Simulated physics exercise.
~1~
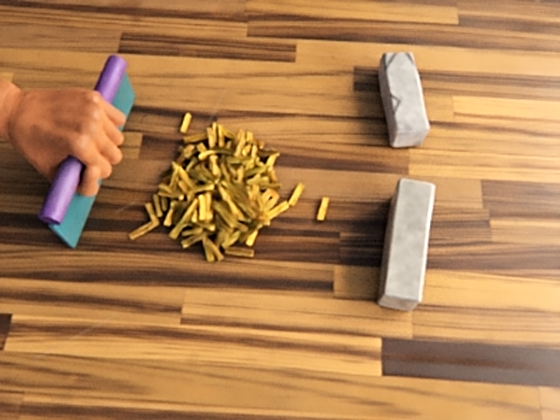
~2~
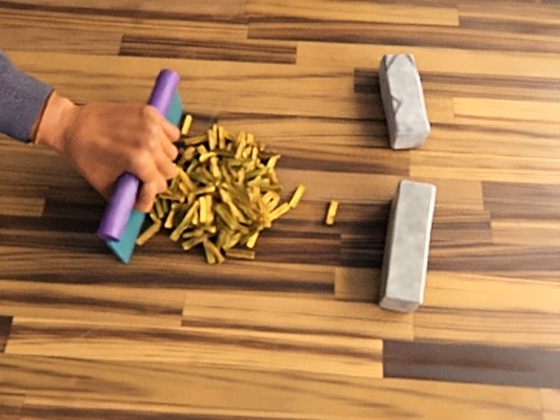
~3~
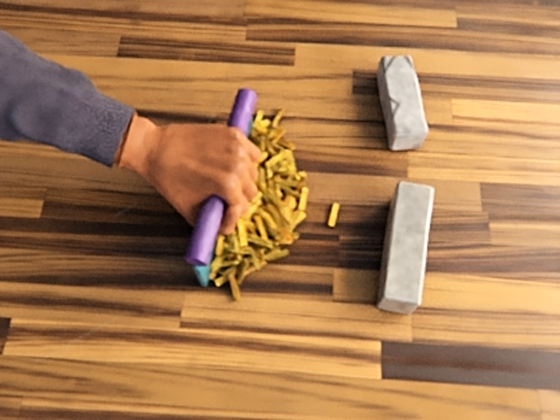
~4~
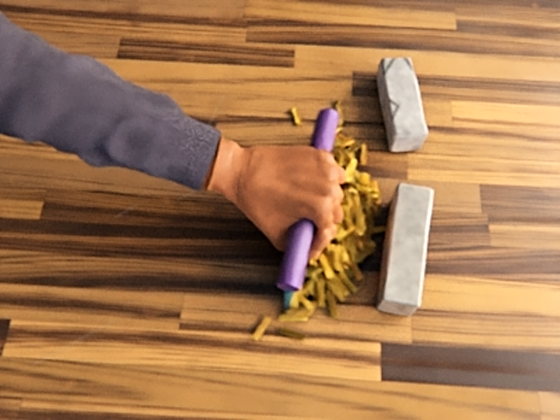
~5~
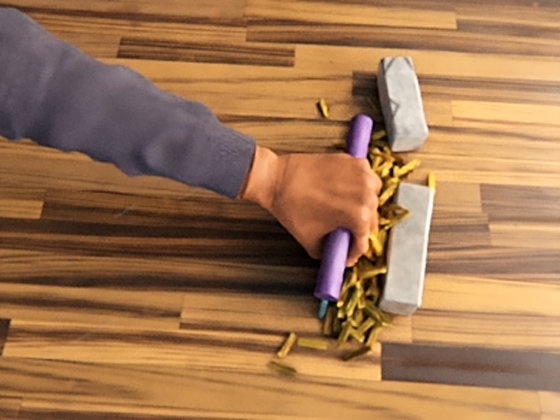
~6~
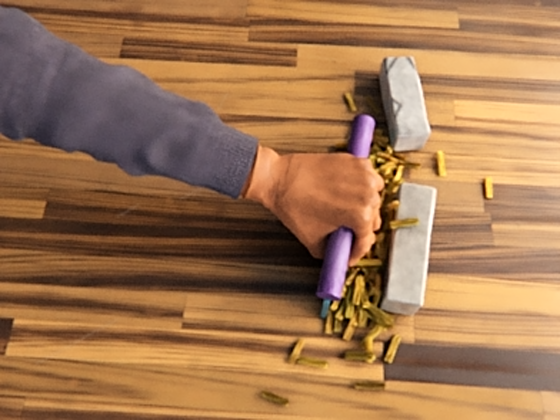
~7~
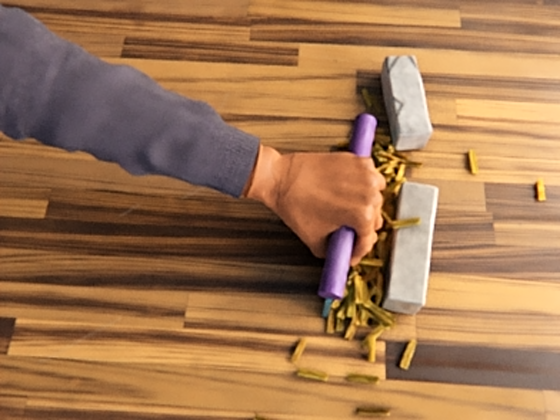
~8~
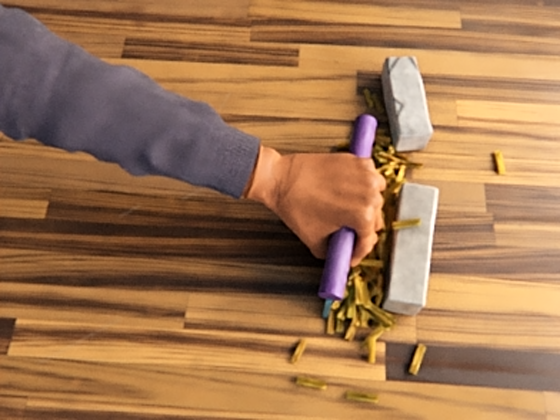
At the start, a hand holds a scraper with a purple handle and a teal blade to the left of a loose pile of short yellow pasta pieces on a striped wooden surface, with two grey blocks standing apart on the right. The hand pushes the scraper right, and the blade meets the pile and bunches it together. The arm reaches farther, driving the pieces up against the blocks. The scraper stops just short of them, while a few pieces slip through the gap and others scatter around the near block's lower end. Finally, the hand stays still, with most pieces packed between blade and blocks.
